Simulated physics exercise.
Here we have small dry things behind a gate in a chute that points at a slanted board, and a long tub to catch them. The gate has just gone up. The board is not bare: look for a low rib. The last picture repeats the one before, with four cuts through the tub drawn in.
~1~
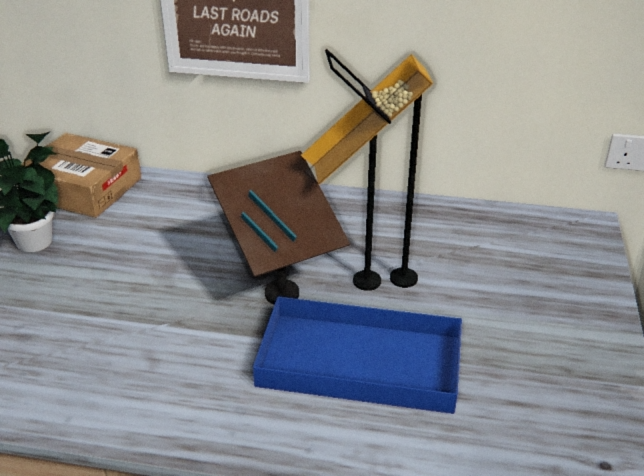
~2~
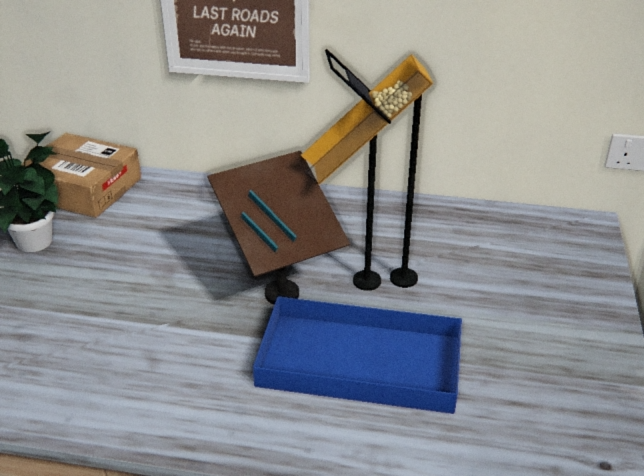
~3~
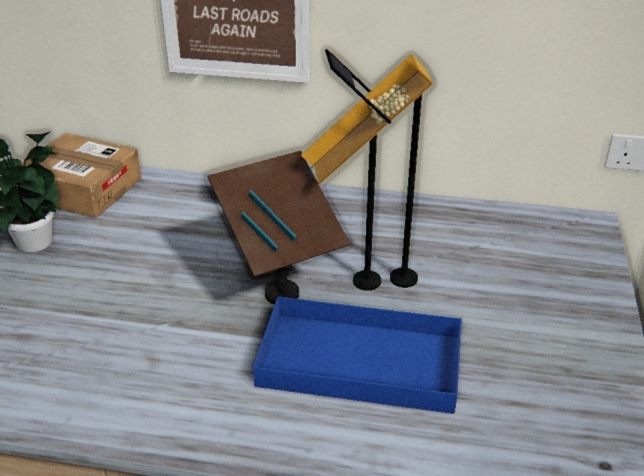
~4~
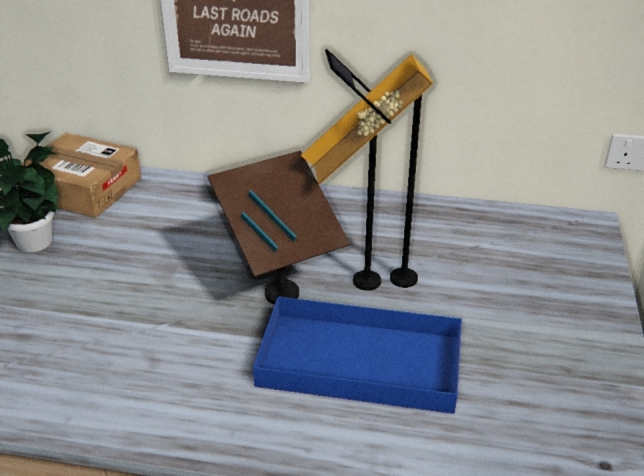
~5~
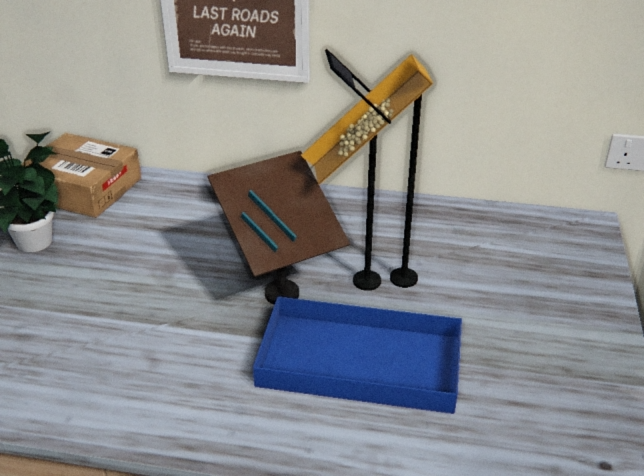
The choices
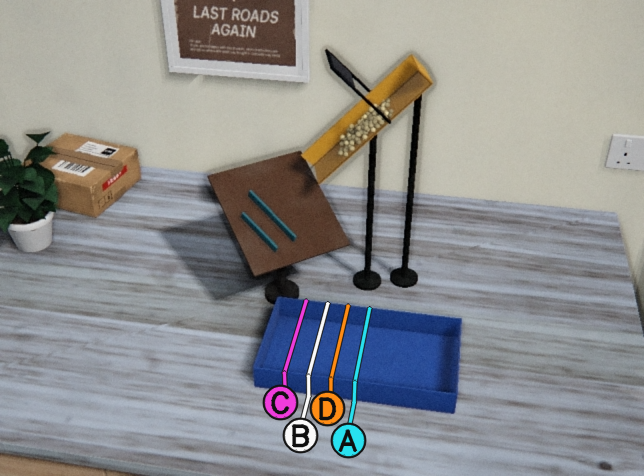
A long blue tub sits on a grey wood-grain table against a pale wall, seen from slightly above by a still camera. Behind it, a tilted brown board carries two teal ribs below a yellow-orange chute on black stands, with a plant and cardboard box at left and a poster above. The chute's black gate swings up, and the pale beans behind it slide down the chute, spreading out.
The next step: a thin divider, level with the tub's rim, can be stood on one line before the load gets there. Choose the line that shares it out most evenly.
D beats the others.
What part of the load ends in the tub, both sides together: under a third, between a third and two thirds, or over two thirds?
It is over two thirds.
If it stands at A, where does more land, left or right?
More lands on the left.
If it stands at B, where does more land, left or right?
The right side.
On the marked copy, line A crosses the front rim at (355, 381); line B crosses the front rim at (308, 375); line C crosses the front rim at (284, 372); line D crosses the front rim at (331, 378).
With A, of what is caught, nearly all on the left of the divider, a small part on the right.
With B, of what is caught, a stray few on the left of the divider, nearly all on the right.
With C, of what is caught, a stray few on the left of the divider, nearly all on the right.
With D, of what is caught, about two thirds on the left of the divider, about a third on the right.
